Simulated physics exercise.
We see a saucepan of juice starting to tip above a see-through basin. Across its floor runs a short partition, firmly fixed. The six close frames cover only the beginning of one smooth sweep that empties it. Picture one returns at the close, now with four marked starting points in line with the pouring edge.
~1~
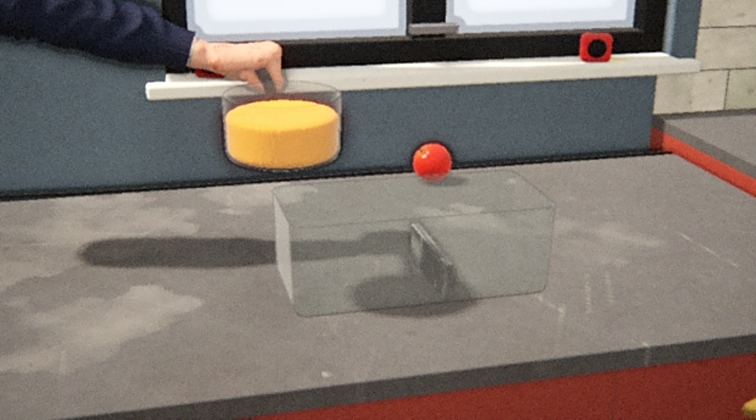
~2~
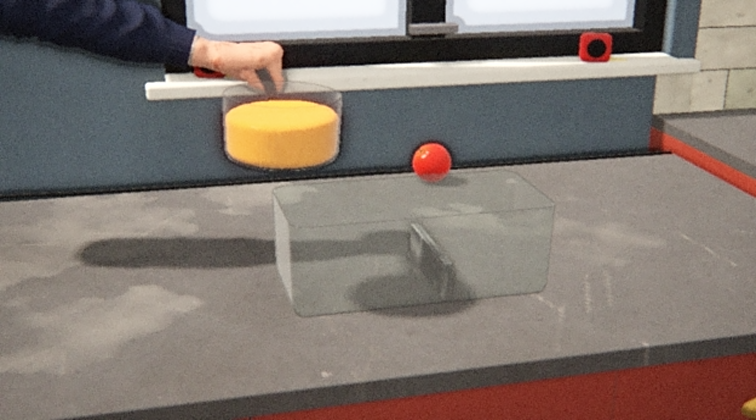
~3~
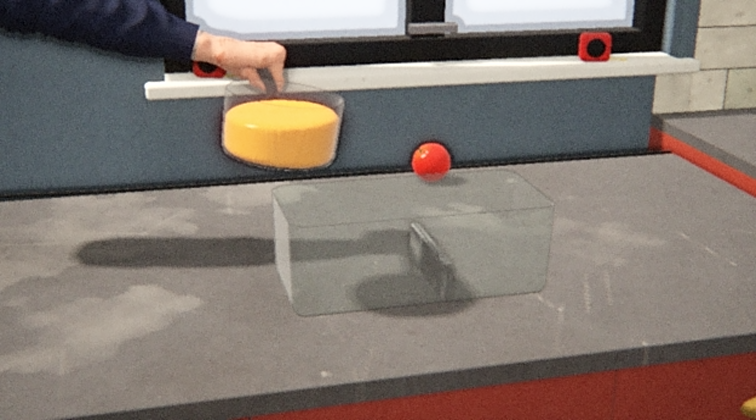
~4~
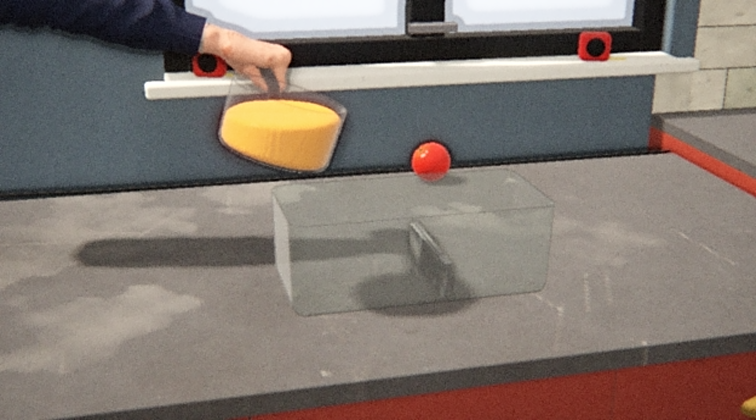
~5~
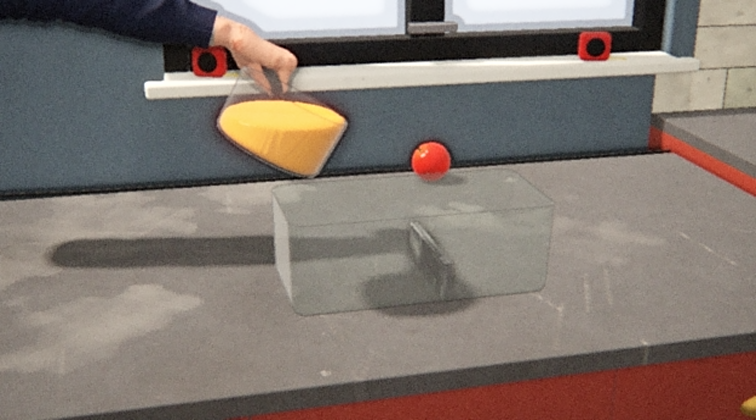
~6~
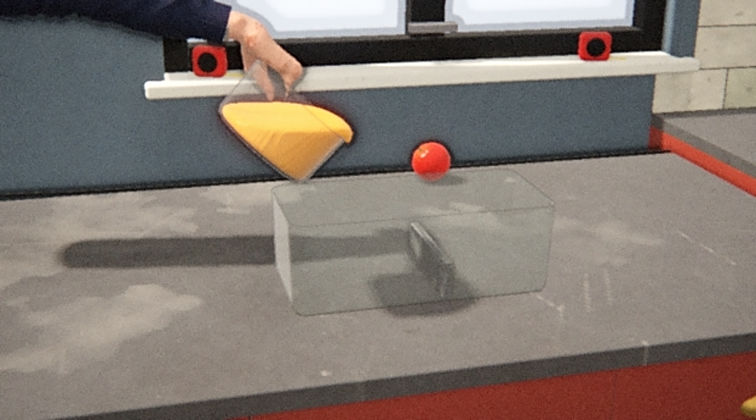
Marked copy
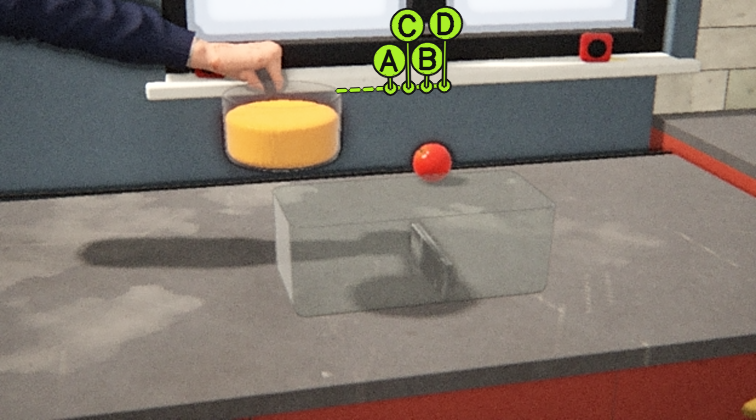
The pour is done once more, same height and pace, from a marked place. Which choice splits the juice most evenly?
Use spot C.
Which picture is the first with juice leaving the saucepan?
Picture 6.
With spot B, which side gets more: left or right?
More ends on the right.
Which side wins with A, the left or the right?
More ends on the left.
On the marked copy, A at (390, 88); B at (426, 86); C at (408, 87); D at (444, 85).
With A, about 76 % ends left of the wall and 22 % right of it.
With B, about 26 % ends left of the wall and 73 % right of it.
With C, about 48 % ends left of the wall and 51 % right of it.
With D, about 9 % ends left of the wall and 89 % right of it.
